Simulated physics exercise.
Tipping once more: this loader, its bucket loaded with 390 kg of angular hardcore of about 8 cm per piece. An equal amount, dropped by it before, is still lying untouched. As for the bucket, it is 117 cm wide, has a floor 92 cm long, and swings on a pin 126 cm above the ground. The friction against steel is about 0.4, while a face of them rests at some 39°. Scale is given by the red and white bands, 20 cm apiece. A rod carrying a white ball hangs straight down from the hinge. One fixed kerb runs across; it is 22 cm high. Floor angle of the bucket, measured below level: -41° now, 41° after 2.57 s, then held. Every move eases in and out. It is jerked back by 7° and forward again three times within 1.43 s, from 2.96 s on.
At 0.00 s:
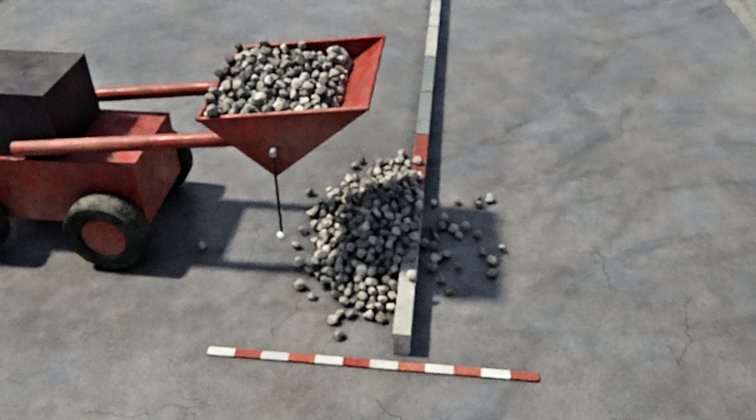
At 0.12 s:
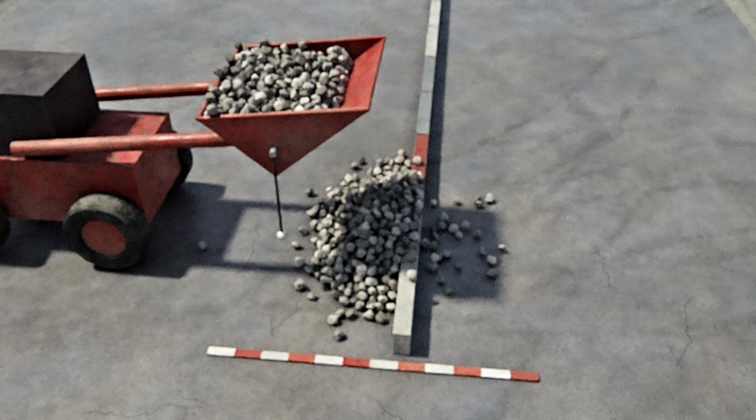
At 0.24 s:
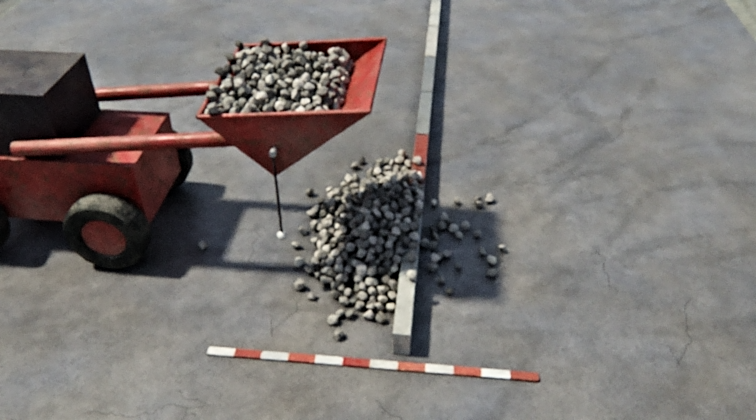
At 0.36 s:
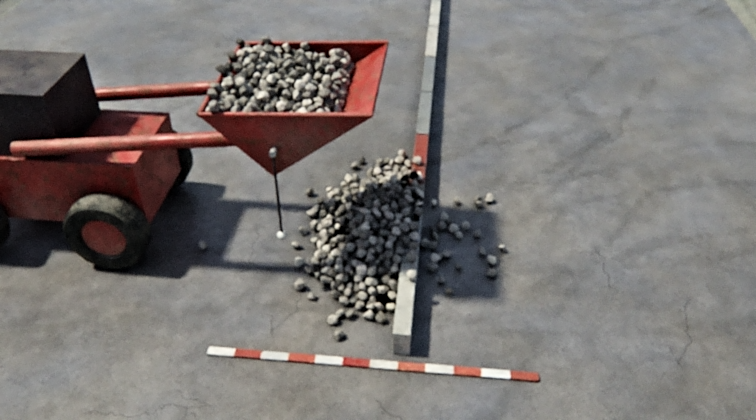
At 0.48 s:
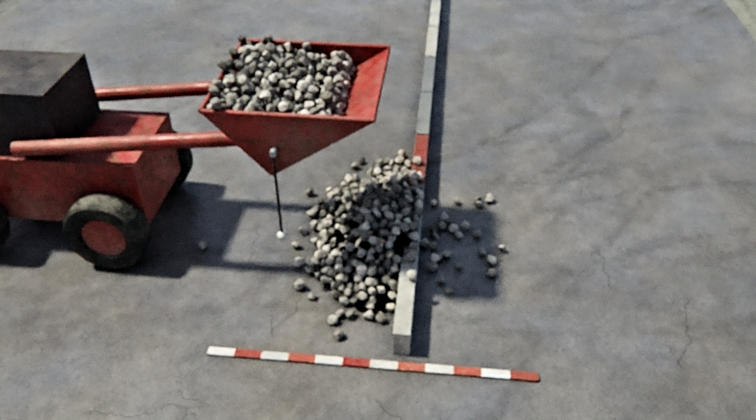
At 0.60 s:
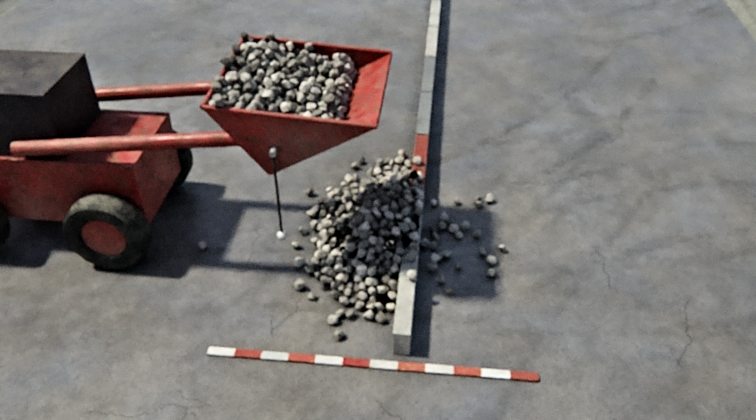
A red loader's bucket, full of grey stones, tilts slowly and slightly, its right-hand lip sinking a little, while the machine stays still and the earlier stone pile lies unmoved against the kerb beside a red and white banded strip.
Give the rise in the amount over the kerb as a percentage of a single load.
29 %.
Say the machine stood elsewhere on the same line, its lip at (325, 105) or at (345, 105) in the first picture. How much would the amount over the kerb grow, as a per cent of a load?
Some 0 percent, and then 5 percent.
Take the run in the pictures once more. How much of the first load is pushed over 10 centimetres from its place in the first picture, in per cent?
About 5 %.
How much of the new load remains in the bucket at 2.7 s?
15 % still inside.
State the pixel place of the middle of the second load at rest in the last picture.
Roughly pixel (387, 225) in the last view.
After 1.9 s the floor is at 28°; in per cent of one load, 97 in the bucket, 99 on this side of the kerb, 5 over the kerb; the foremost stones are at (486, 232).
After 2.7 s the floor is at 41°; in per cent of one load, 14 in the bucket, 165 on this side of the kerb, 21 over the kerb; the foremost stones are at (496, 234).
After 4.8 s the floor is at 41°; in per cent of one load, 0 in the bucket, 167 on this side of the kerb, 34 over the kerb; the foremost stones are at (535, 263).
After 7.5 s the floor is at 41°; in per cent of one load, 0 in the bucket, 167 on this side of the kerb, 34 over the kerb; the foremost stones are at (535, 263). Net gain over the kerb, 29.
